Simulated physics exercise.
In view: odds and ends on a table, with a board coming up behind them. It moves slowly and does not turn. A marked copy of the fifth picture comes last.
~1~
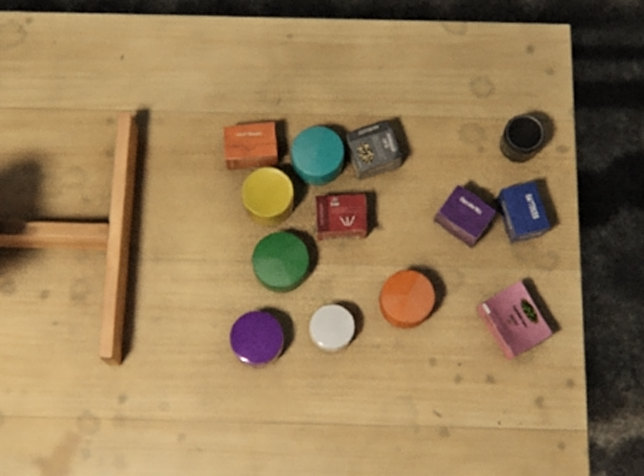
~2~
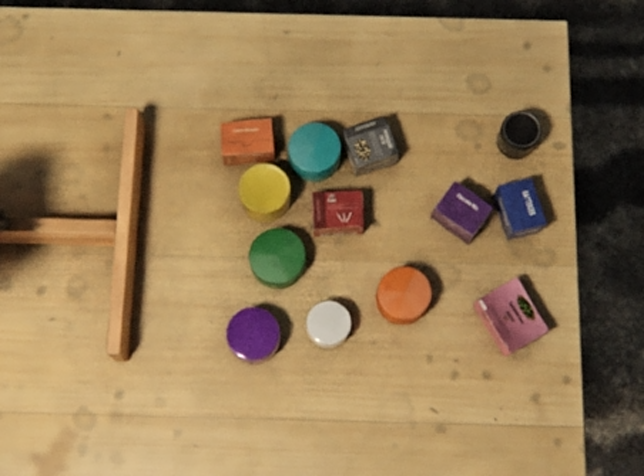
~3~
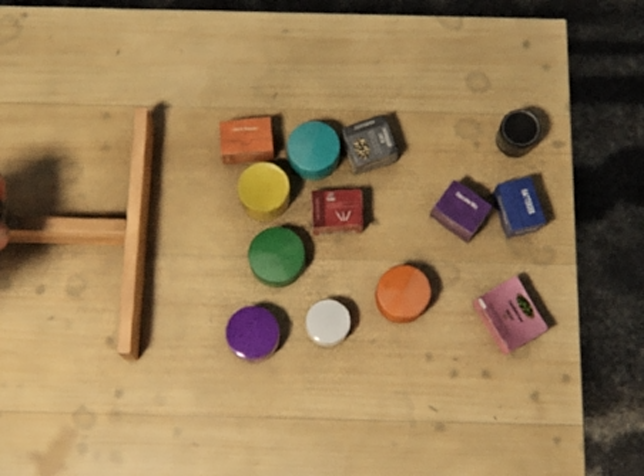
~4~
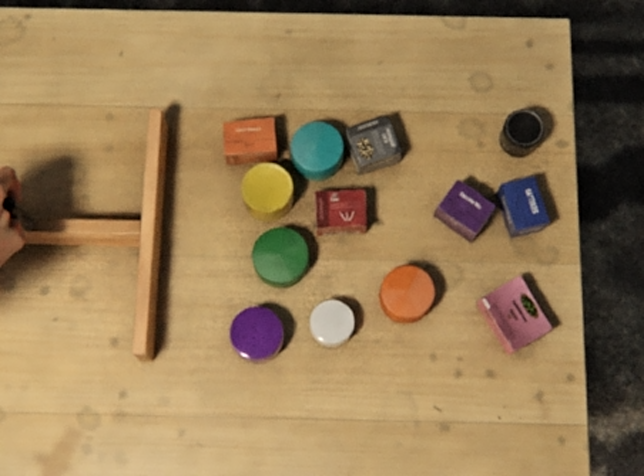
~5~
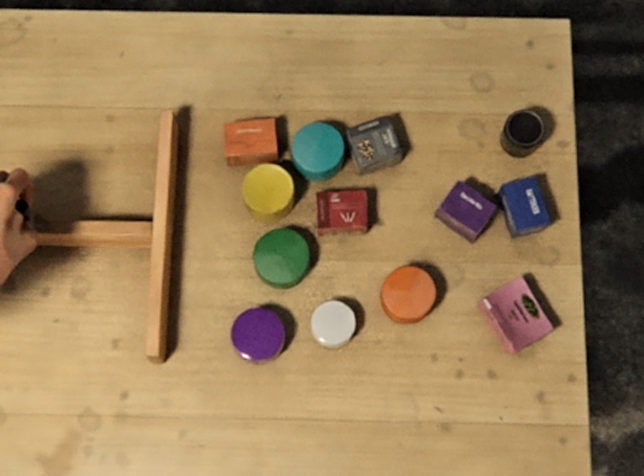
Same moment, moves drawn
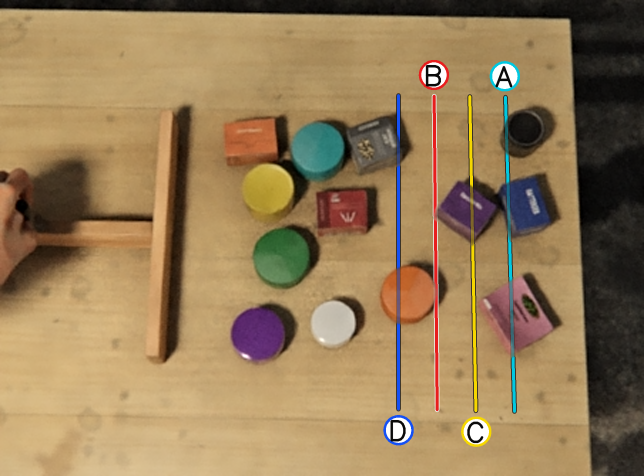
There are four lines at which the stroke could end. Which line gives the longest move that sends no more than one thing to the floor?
The farthest such stop is B.
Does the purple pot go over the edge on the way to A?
No.
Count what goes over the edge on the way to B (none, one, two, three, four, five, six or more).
One.
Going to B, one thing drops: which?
The black jar goes over.
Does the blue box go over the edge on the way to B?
No.
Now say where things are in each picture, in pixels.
In the first frame, yellow tub (268, 197); orange tin (406, 300); green tin (281, 263).
In the second frame, board (122, 227); white pot (329, 326).
In the third frame, board (132, 226); purple packet (461, 211).
In the fourth frame, board (148, 227); grey packet (373, 145).
In the fifth frame, board (159, 229); pink packet (515, 316); blue box (523, 208); purple pot (258, 336).
On the marked copy, A at (510, 248); B at (436, 247); C at (473, 247); D at (399, 246).
With B. Early on, board (258, 230); purple pot (289, 337); grey packet (398, 146).
Further on, board (357, 232); black jar (532, 132); grey packet (491, 140).
At the end, board (434, 234); black jar over the edge; grey packet (561, 136); one fallen.
As for the rest, A drops seven; C drops four; D is within the limit but short.
